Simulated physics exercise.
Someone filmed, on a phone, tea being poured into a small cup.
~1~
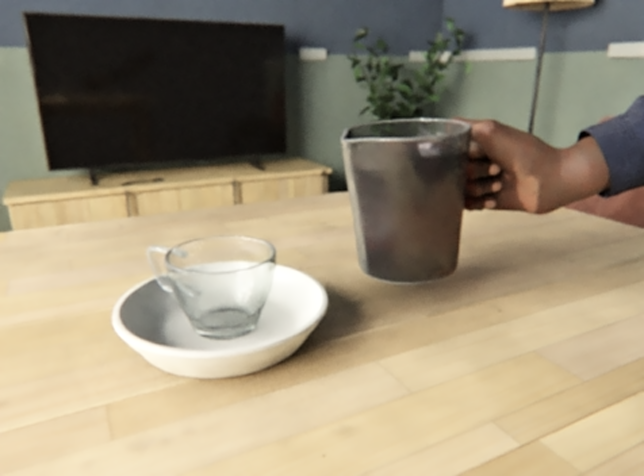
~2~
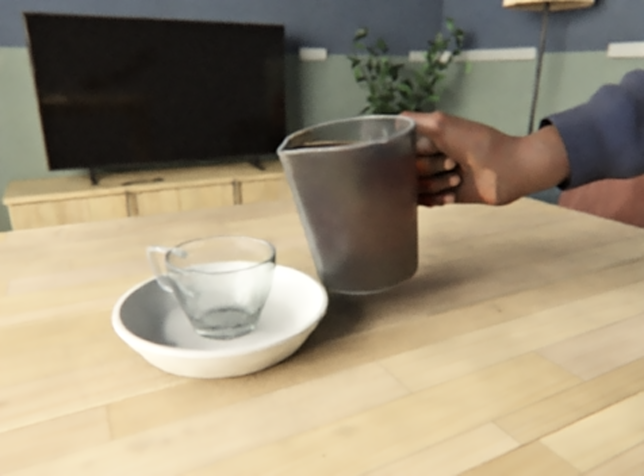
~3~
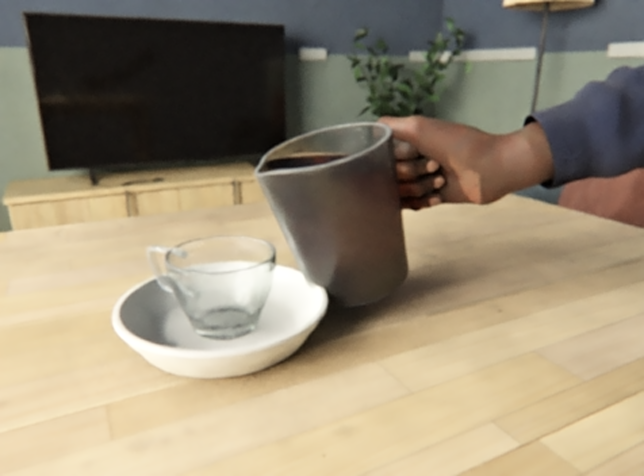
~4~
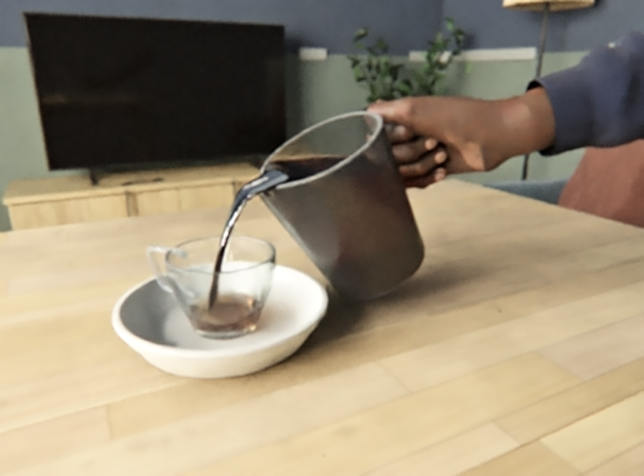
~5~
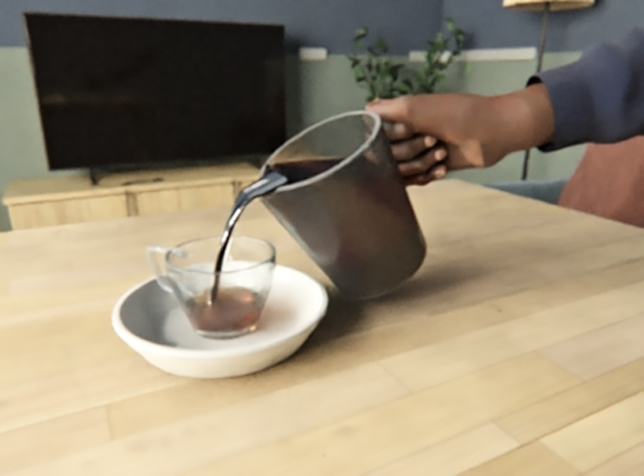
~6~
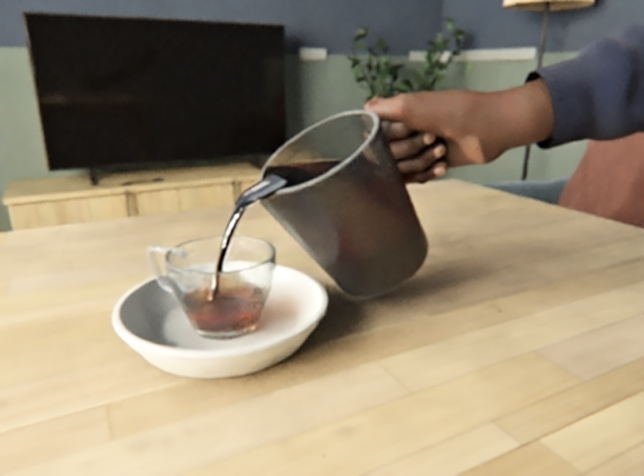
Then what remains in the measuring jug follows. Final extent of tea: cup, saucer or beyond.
Result: Beyond both.
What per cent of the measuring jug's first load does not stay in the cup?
Value: Around 70 %.
Soon after, the cup is full to the brim; the saucer is wet, with room to spare.
Later, the cup is full to the brim; the saucer is full and running over.
In the end, the cup is full to the brim; the saucer is full and running over.
